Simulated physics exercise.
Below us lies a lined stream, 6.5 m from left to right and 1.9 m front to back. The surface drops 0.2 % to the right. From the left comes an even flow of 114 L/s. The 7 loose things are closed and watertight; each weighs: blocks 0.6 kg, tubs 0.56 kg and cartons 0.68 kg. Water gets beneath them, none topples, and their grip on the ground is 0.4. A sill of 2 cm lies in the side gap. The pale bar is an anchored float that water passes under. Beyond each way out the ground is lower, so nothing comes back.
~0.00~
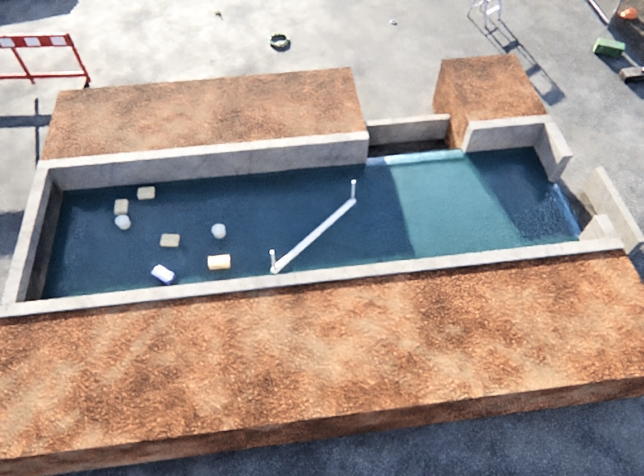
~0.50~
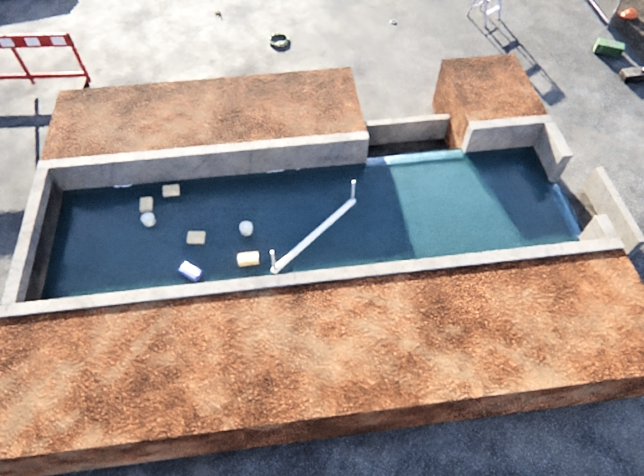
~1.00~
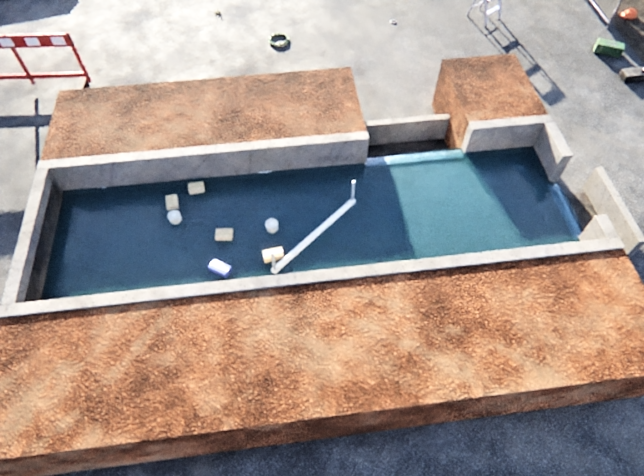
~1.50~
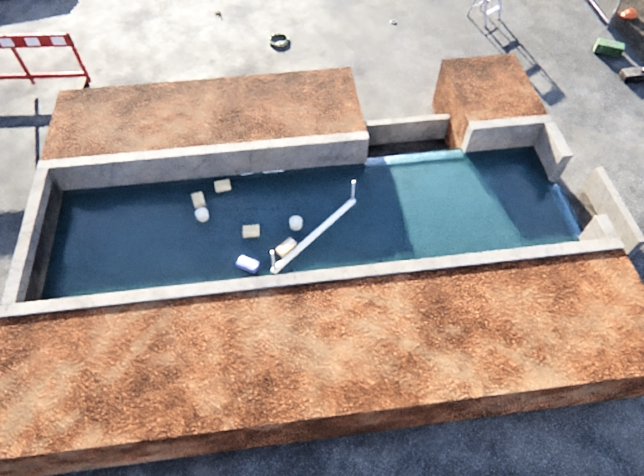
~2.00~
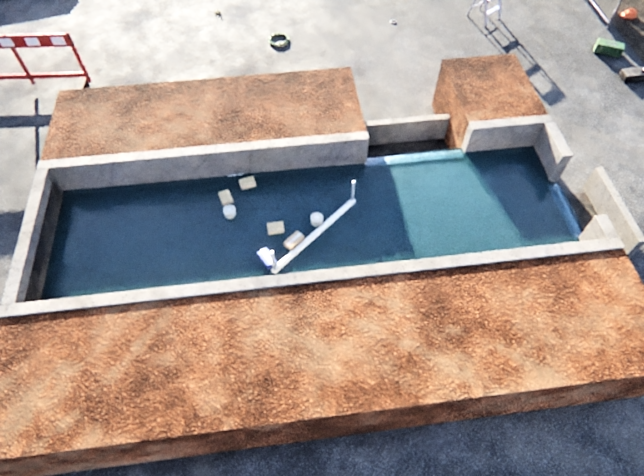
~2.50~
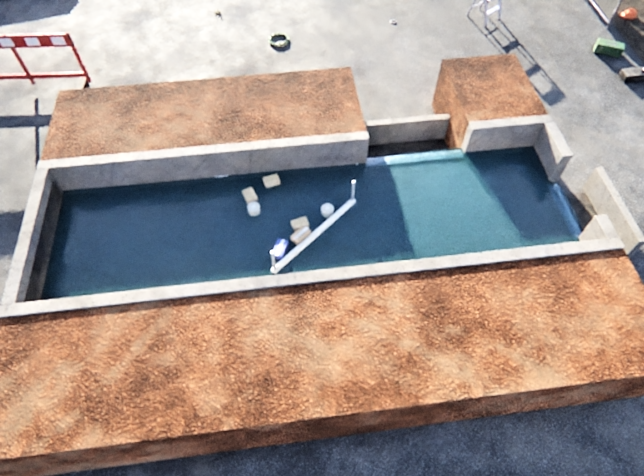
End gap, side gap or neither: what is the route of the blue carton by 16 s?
The blue carton: Side gap.
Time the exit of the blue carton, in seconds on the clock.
Near 11.5 s.
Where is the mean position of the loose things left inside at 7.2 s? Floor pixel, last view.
Near (339, 208).
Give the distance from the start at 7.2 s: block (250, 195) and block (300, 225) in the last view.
In that order: Washed out, washed out.
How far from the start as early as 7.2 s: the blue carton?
Roughly 200 cm by then.
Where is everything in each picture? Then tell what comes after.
In the first frame, the blue carton at (163, 273), afloat; about 1270 L in view; 0 of 7 have shifted.
In the second frame, the blue carton at (190, 270), afloat, 32 cm from its start; 9 cm deep round most things; 7 of 7 have shifted.
In the third frame, the blue carton at (219, 267) floats, 66 cm from its start; about 1270 L in view; 7 of 7 have shifted.
In the fourth frame, the blue carton at (248, 263), afloat, 99 cm from its start; 10 cm deep round most things; 7 of 7 have shifted.
In the fifth frame, the blue carton at (267, 257) floats, 123 cm from its start; about 1280 L in view; 7 of 7 have shifted.
In the sixth frame, the blue carton at (280, 248) floats, 140 cm from its start; about 1280 L in view; 7 of 7 have shifted.
After 3.5 s the blue carton is near (300, 235), 1.7 m from its start, afloat; 0 of 7 are out; 7 afloat.
After 7.2 s the blue carton is near (333, 205), 2.2 m from its start, afloat; 5 of 7 are out; 2 afloat.
After 12.0 s the blue carton has gone out by the side gap; 7 of 7 are out; 0 afloat.
After 16.0 s the blue carton has gone out by the side gap; 7 of 7 are out; 0 afloat.
